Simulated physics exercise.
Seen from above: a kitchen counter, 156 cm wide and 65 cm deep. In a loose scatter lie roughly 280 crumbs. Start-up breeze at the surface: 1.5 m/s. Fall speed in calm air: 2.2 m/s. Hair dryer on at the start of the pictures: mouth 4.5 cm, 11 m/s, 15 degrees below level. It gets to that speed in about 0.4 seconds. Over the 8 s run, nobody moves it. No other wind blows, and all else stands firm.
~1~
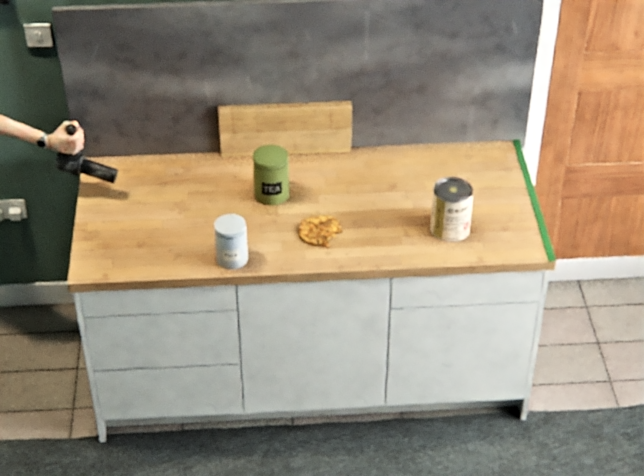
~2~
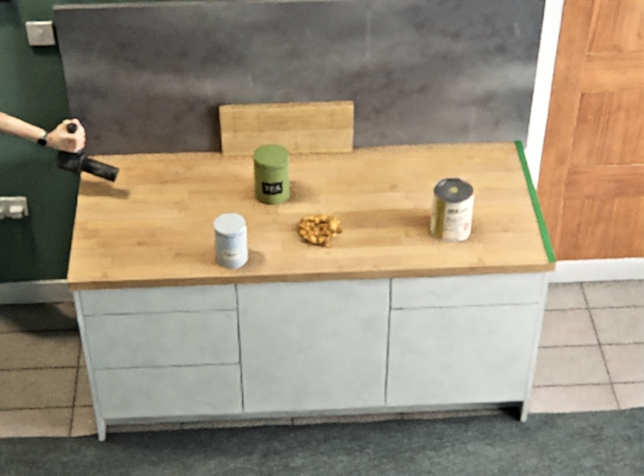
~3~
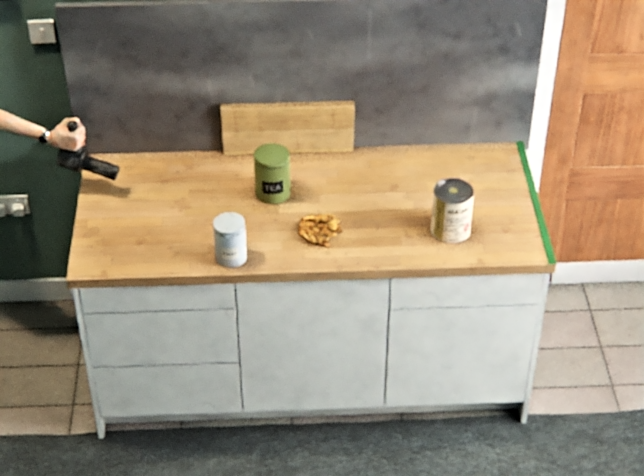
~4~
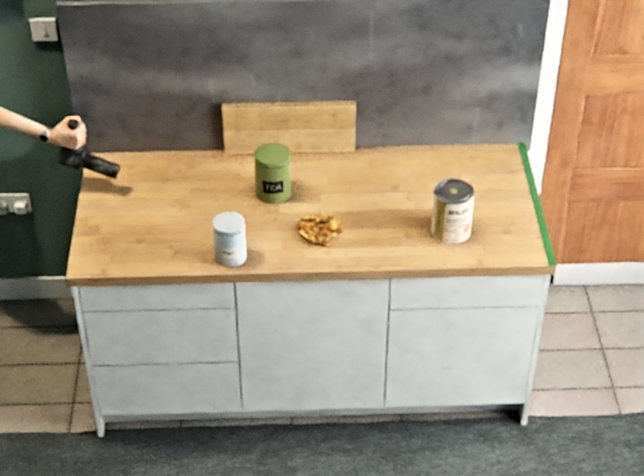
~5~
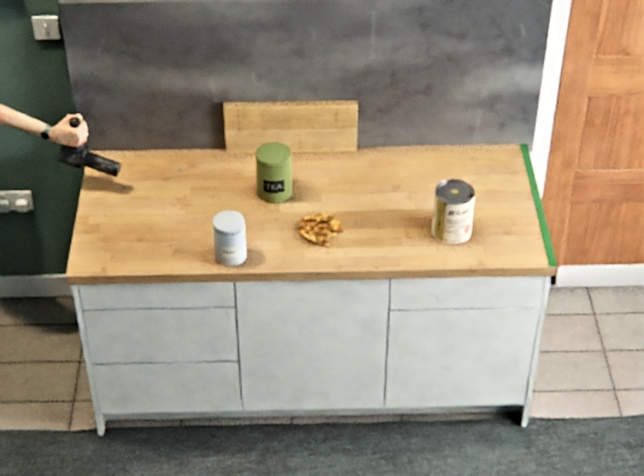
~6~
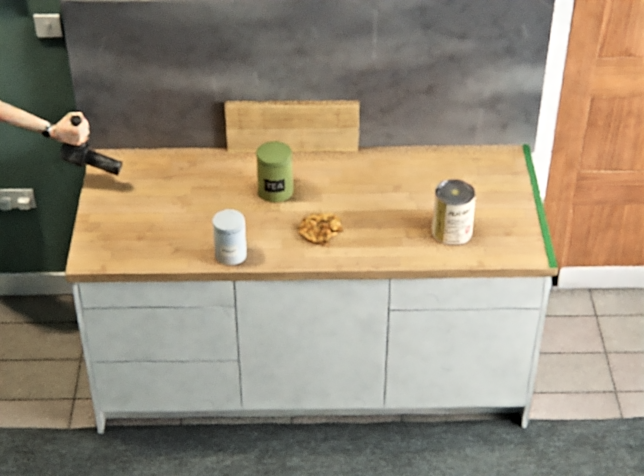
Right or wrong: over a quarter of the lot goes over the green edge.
Wrong.
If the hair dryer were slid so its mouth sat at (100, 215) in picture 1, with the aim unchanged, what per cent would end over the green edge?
You'd be looking at something like 40 in a hundred.
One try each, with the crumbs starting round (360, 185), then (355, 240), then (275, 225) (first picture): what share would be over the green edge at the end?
Results, one try each: 2 %, 0 %, 10 %.
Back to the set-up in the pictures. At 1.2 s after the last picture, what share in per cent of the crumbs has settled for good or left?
It comes out at some 80 %.
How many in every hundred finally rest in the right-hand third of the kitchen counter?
Roughly 10 %.
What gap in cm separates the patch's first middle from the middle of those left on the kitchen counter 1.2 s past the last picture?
The centre sits some 60 cm from where it began.
Then, 1.2 s after the last picture, 2 % are over the green edge; the middle of those still in play is near (508, 254); 84 % have settled or left.
Then, 2.2 s after the last picture, 3 % are over the green edge; 88 % have settled or left.
Then, 4.0 s after the last picture, 4 % are over the green edge; 89 % have settled or left.
Then, 7.6 s after the last picture, at the end, 4 % are over the green edge.
